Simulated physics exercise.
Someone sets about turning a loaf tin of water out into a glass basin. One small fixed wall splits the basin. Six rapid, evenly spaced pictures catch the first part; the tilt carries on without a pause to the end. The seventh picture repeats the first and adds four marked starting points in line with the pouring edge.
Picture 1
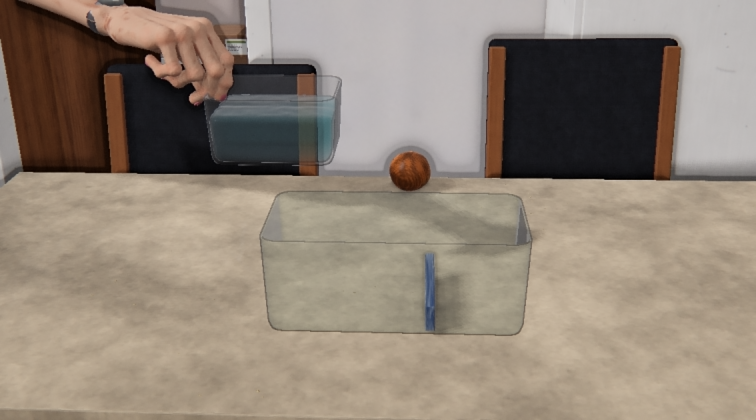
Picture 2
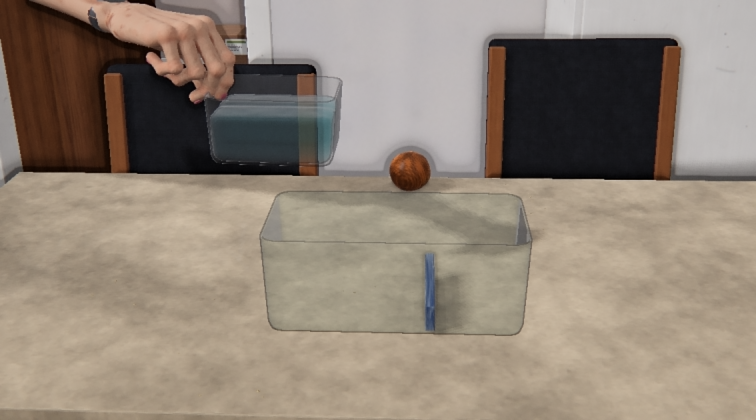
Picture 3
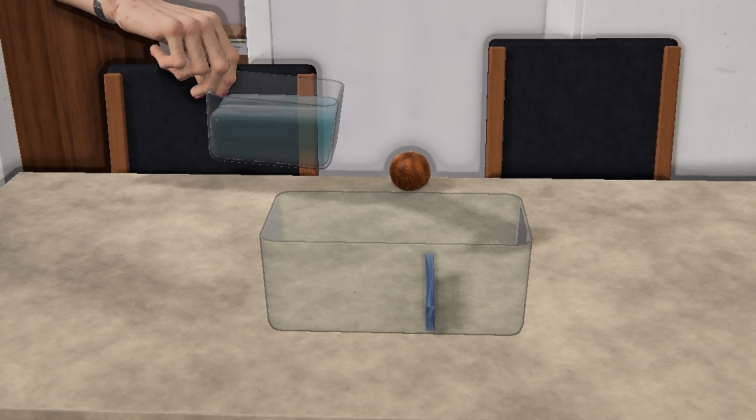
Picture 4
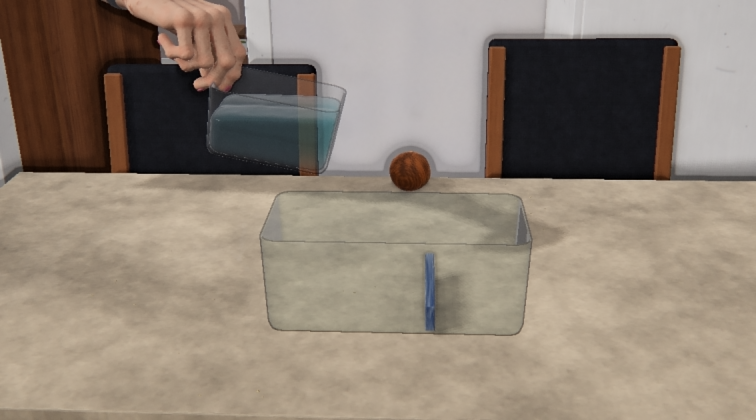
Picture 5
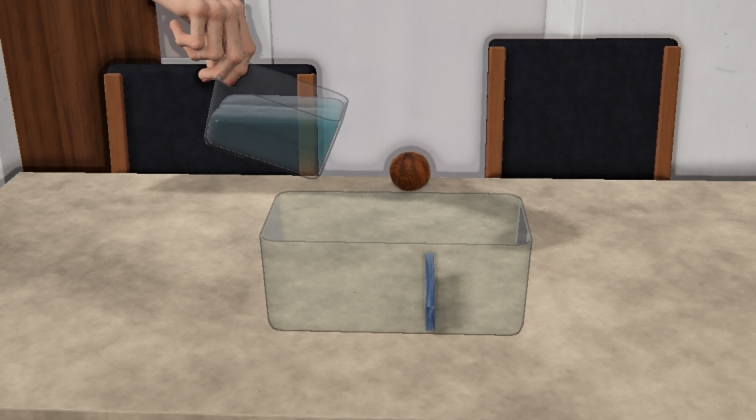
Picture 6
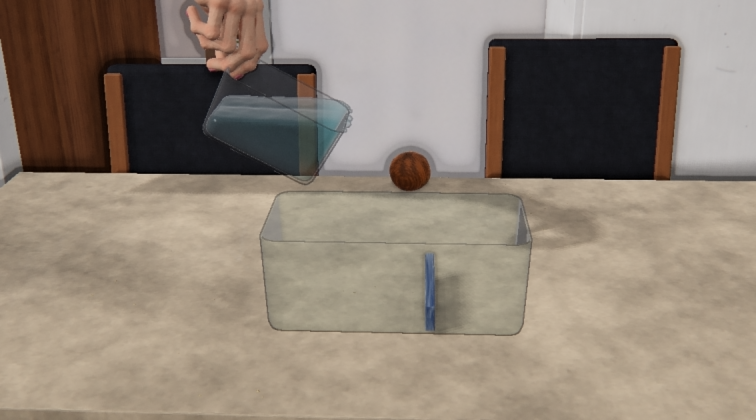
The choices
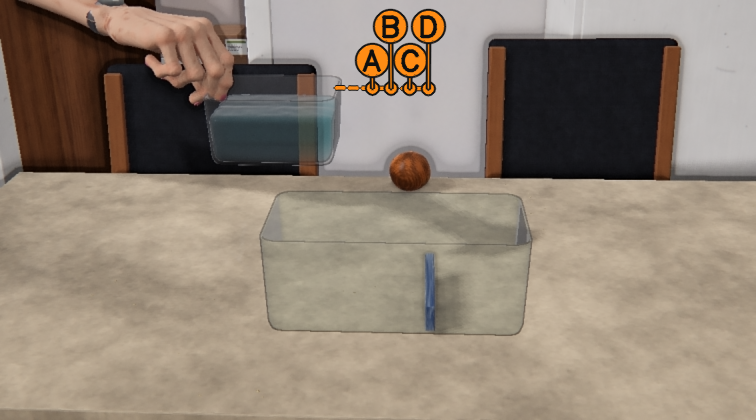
A hand tilts a clear container of bluish water rightward until water reaches its lip.
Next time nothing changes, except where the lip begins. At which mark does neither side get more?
Take A.
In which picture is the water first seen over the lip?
In picture 6.
On the marked copy, A at (372, 88); B at (391, 88); C at (409, 88); D at (428, 88).
With A, about 48 % ends left of the wall and 51 % right of it.
With B, about 40 % ends left of the wall and 59 % right of it.
With C, about 30 % ends left of the wall and 70 % right of it.
With D, about 27 % ends left of the wall and 73 % right of it.
